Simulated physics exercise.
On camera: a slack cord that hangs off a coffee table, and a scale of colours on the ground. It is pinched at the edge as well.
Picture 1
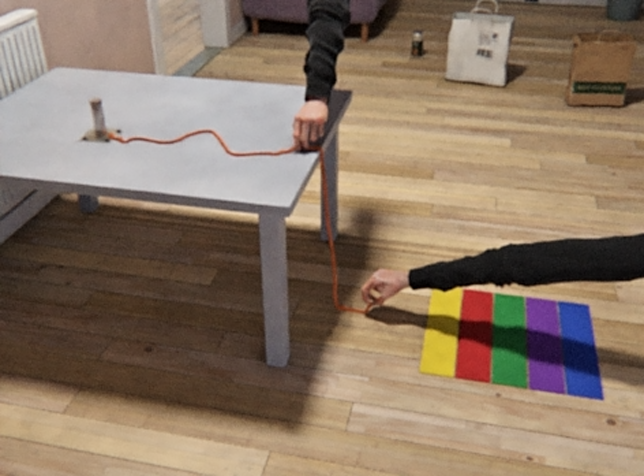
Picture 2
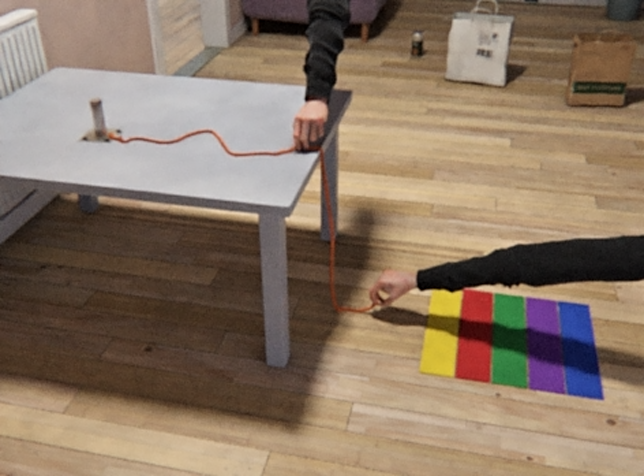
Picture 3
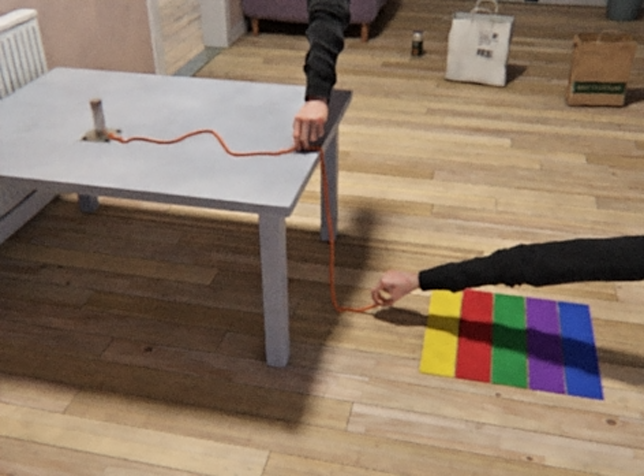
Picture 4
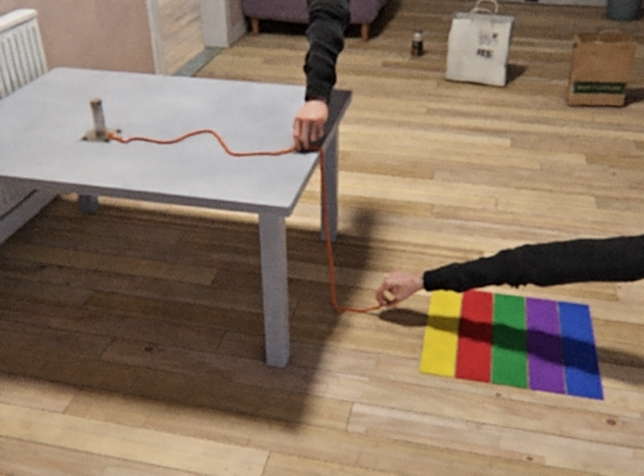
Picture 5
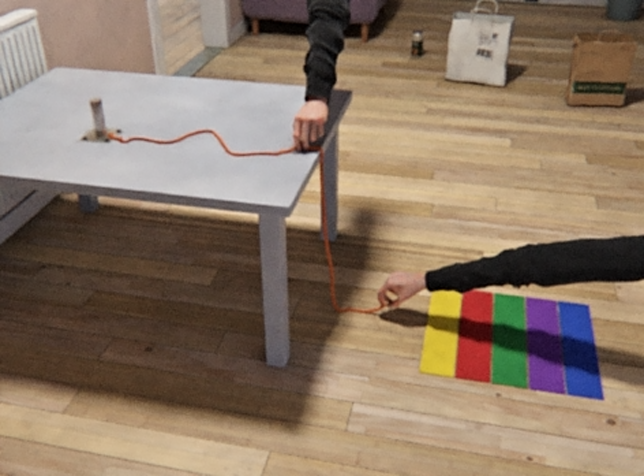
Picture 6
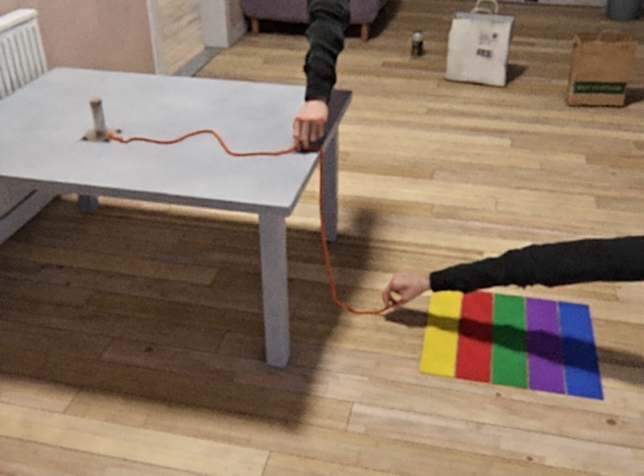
The clip opens on an orange cord running across a grey table and hanging slackly off its edge, where one hand pinches it. Near the floor, a second hand holds the lower end and shifts it slightly right, toward a mat of coloured stripes, while the upper hand stays still.
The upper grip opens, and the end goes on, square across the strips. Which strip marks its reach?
The blue one.
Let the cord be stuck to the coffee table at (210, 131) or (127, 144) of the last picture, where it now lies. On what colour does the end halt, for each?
One after the other, purple; blue.
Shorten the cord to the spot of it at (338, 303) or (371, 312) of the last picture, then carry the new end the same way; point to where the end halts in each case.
In that order: (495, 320) and (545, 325).
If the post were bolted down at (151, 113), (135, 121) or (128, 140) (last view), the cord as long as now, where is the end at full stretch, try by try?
Near (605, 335), (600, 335) and (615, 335).
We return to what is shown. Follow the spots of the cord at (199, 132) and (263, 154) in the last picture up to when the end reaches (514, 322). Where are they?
Near (223, 143) and (321, 160).
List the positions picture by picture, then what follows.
The first frame shows end (371, 302); yellow (438, 357); red (474, 362); green (509, 367); purple (546, 373); blue (583, 378).
The second frame shows end (378, 303); cord through (133, 139) (203, 132) (248, 155) (321, 154) (332, 230) (333, 293).
The third frame shows end (380, 304).
The fourth frame shows end (384, 304); cord through (133, 139) (203, 132) (248, 155) (321, 154) (326, 229) (332, 293).
The fifth frame shows end (387, 304).
The sixth frame shows end (391, 305); cord through (133, 139) (203, 132) (248, 155) (321, 154) (323, 229) (334, 293).
Soon after, end near (514, 322); over green.
After that, end near (556, 327); over purple.
At the stop, end near (581, 331); over blue. It halts on the blue strip.
